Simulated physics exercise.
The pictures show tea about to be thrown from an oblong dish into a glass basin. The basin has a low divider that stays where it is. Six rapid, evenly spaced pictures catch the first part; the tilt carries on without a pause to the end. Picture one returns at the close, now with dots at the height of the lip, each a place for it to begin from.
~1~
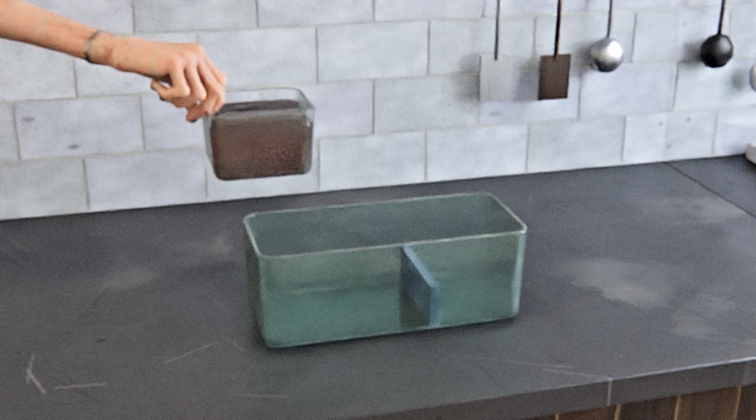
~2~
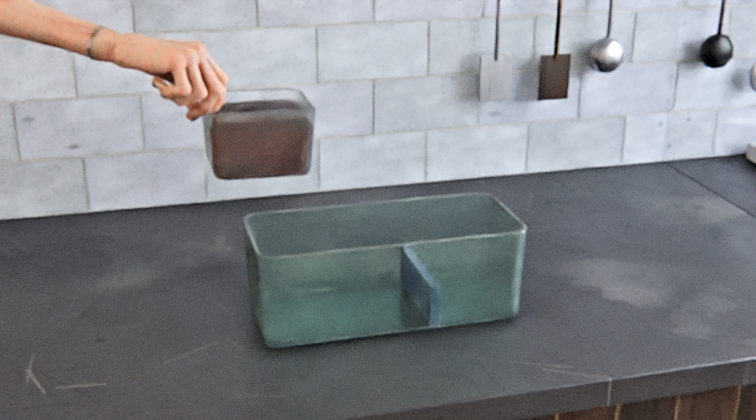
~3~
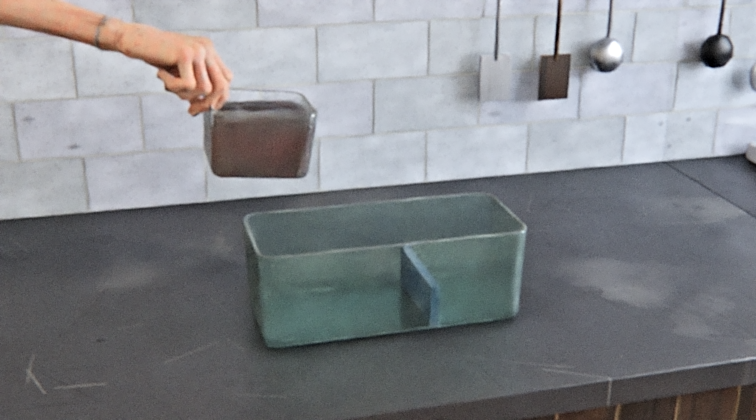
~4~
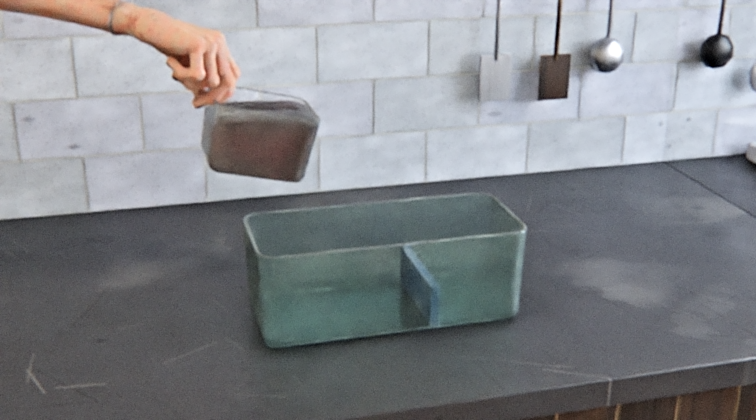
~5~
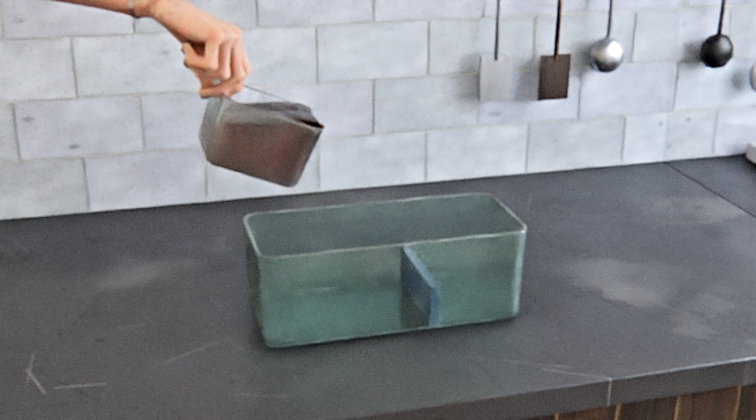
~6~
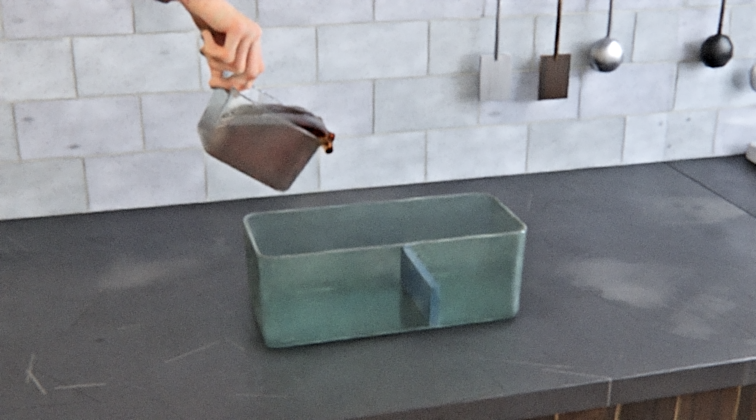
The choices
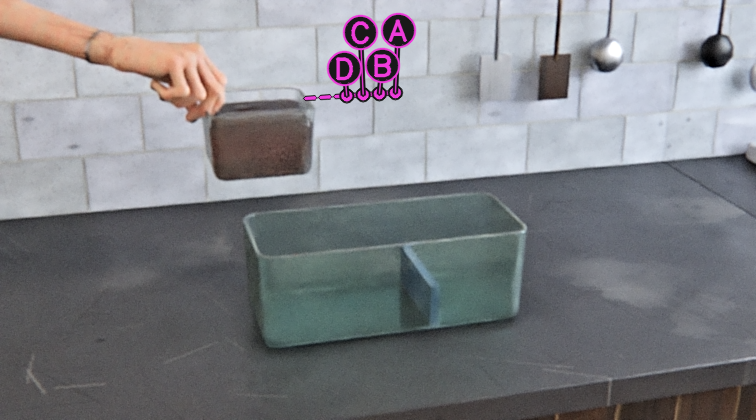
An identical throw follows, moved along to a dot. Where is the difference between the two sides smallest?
Take C.
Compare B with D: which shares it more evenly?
B.
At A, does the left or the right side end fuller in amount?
More ends on the right.
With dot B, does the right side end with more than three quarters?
No.
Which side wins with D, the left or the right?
The left one.
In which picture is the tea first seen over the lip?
Picture 5.
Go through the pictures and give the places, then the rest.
Upright, lip at (305, 98); basin from (263, 345) to (517, 313); top of the wall at (419, 265); nothing has left yet.
Upright, lip at (306, 99); nothing has left yet.
Tipped about 6°, lip at (308, 103); nothing has left yet.
Tipped about 13°, lip at (311, 109); nothing has left yet.
Tipped about 23°, lip at (314, 118); tea is over the lip, down to (314, 118).
Tipped about 34°, lip at (315, 129); tea is over the lip, down to (322, 142).
On the marked copy, A at (395, 92); B at (379, 93); C at (363, 94); D at (346, 95).
With A, about 18 % ends left of the wall and 81 % right of it.
With B, about 31 % ends left of the wall and 68 % right of it.
With C, about 48 % ends left of the wall and 51 % right of it.
With D, about 80 % ends left of the wall and 15 % right of it; 5 % is lost outside.
